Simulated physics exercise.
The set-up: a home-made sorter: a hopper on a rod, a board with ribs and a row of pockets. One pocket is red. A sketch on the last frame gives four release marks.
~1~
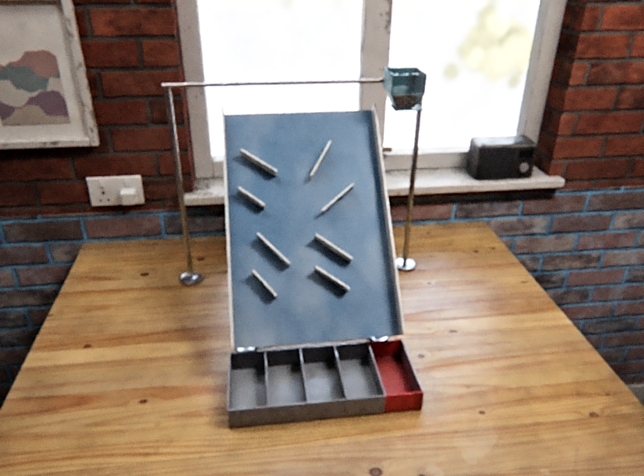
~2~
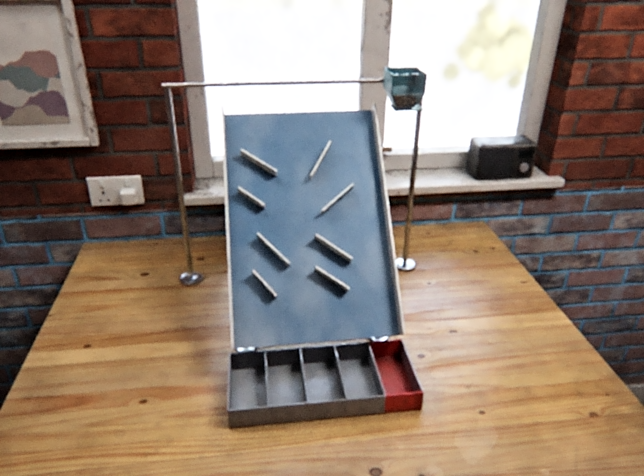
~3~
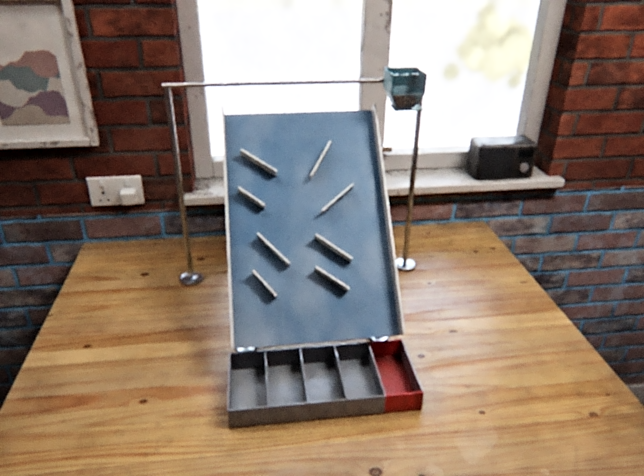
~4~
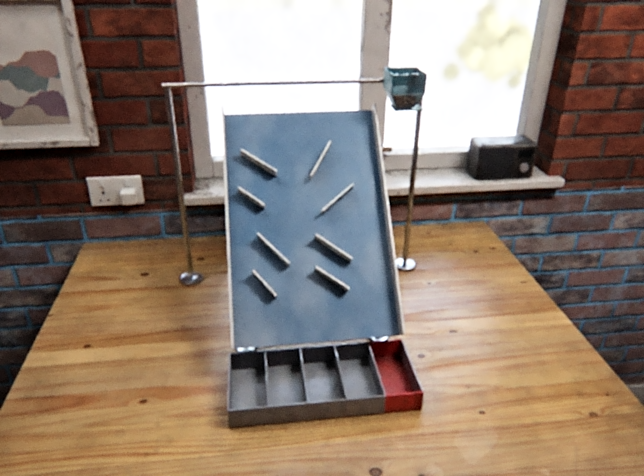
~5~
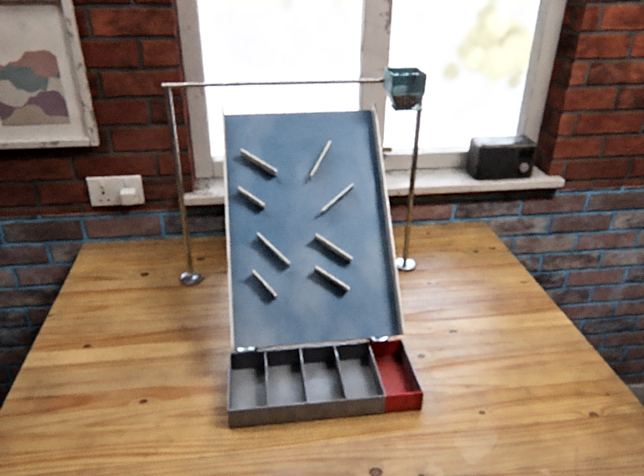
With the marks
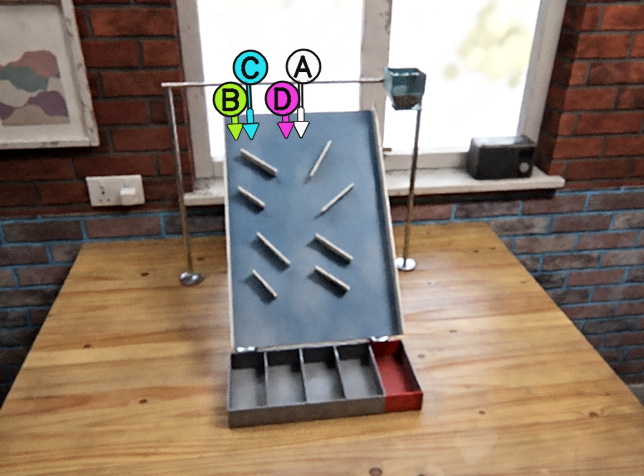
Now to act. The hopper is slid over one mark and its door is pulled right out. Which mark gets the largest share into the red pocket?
C is best.
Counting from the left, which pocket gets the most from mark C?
The fifth from the left.
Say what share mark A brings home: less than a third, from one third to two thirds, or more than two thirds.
Less than a third.
On the marked copy, mark A meets the board at (301, 131); mark B meets the board at (235, 134); mark C meets the board at (251, 133); mark D meets the board at (286, 132).
With A, a small share in the red pocket, close to two thirds in other pockets, close to a quarter outside the box.
With B, close to a quarter in the red pocket, close to half in other pockets, close to a quarter outside the box.
With C, close to half in the red pocket, close to a third in other pockets, a small share outside the box.
With D, a small share in the red pocket, close to two thirds in other pockets, close to a quarter outside the box.
